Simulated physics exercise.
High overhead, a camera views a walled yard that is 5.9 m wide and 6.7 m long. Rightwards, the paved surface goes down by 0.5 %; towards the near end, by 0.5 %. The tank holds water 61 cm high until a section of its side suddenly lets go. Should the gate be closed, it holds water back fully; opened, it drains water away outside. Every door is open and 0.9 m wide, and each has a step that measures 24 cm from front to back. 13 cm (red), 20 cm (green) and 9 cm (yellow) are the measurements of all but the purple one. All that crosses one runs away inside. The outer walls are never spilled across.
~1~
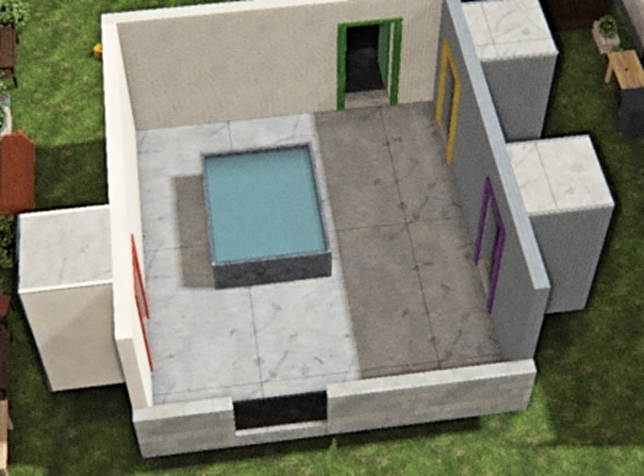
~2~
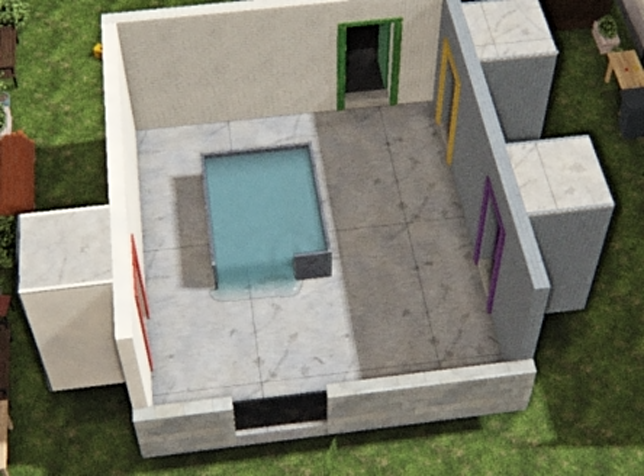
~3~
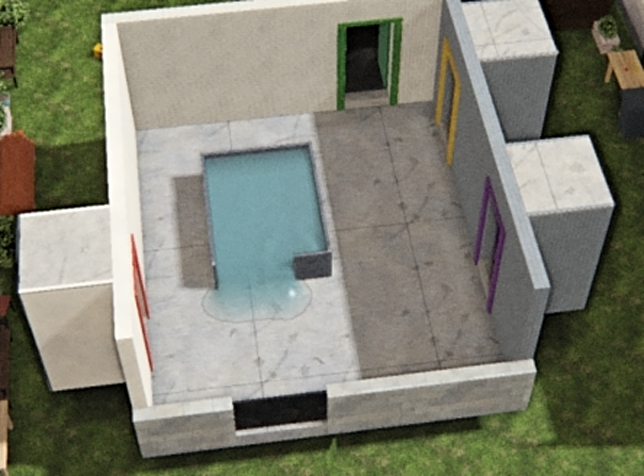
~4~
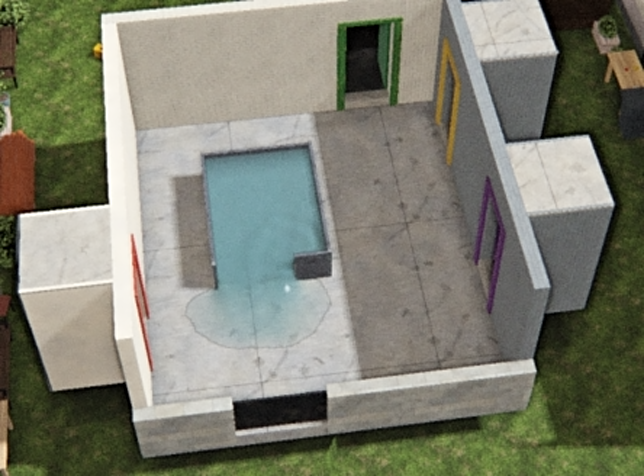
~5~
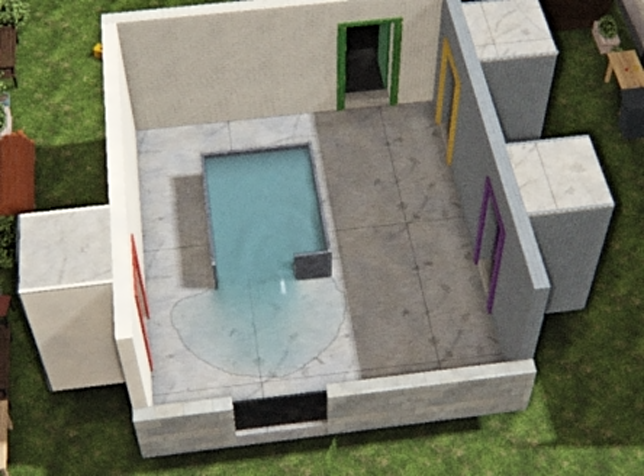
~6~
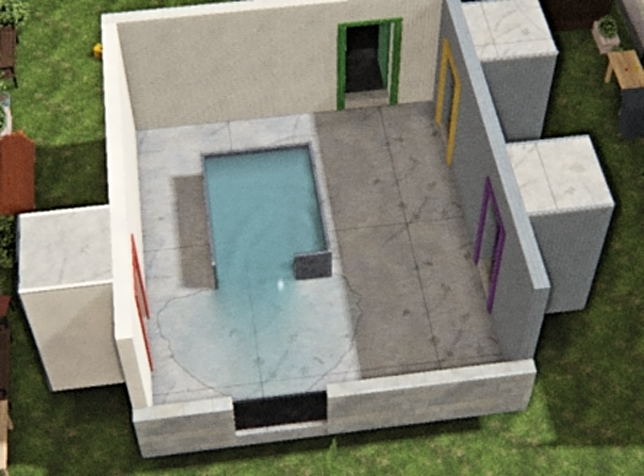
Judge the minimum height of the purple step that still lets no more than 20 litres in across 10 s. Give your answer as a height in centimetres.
My estimate is 10 cm.
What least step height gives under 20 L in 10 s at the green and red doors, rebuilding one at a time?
Roughly 7.5 cm for the green door and roughly 15 cm for the red door.
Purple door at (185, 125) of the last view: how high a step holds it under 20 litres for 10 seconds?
It needs about 8.5 cm.
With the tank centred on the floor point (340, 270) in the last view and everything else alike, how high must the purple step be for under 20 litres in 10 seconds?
In this case, 6.5 cm or so.
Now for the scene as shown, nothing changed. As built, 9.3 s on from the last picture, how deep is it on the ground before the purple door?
Depth: Near 9.5 cm.
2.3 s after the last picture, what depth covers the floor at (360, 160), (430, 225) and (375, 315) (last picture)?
Going through the spots in order gives 0, 0 and 0 centimetres.
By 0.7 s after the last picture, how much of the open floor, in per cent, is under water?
Approximately 25 %.
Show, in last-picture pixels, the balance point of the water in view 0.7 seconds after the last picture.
My guess is close to (260, 263).
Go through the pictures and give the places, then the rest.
Still water, 61 cm deep, in the tank at (264, 204); the purple door at (489, 251) is dry, in the first frame.
Water pours out at (256, 274) and has run 0.3 m, to (230, 298); about 11 cm deep outside, 61 cm at the back, in the second frame.
The front is at (278, 316), 0.8 m from the gap at (256, 276); 1.1 m2 of floor is wet, 61 cm left at the back, in the third frame.
The gap is at (256, 276), the front 1.3 m out at (264, 344); the back of the tank holds 61 cm, in the fourth frame.
The gap is at (256, 277), the front 1.9 m out at (275, 373); the back of the tank holds 61 cm, in the fifth frame.
The gap is at (256, 277), the front 2.4 m out at a hidden place; the back of the tank holds 60 cm; the purple door at (489, 251), 4.0 m from the gap, is still 2.5 m from the nearest water, in the sixth frame.
Then, 0.7 s after the last picture water covers 25 % of the floor, deepest (32 cm) near (240, 294); it has not reached the purple door.
Then, 2.3 s after the last picture water covers 35 % of the floor, deepest (34 cm) near (287, 406); it has not reached the purple door.
Then, 9.3 s after the last picture water covers 95 % of the floor, deepest (16 cm) near (282, 165); 10 cm at the purple door, 0 litres in over its 17 cm step.
At the purple door as built, the water peaked near 15 cm, 4.7 s after the last picture.
With a step of 8.5 cm, 38 litres would have come in within the 10 s; with 11.5 cm, 10 litres. So under 20 litres takes about 10 cm.
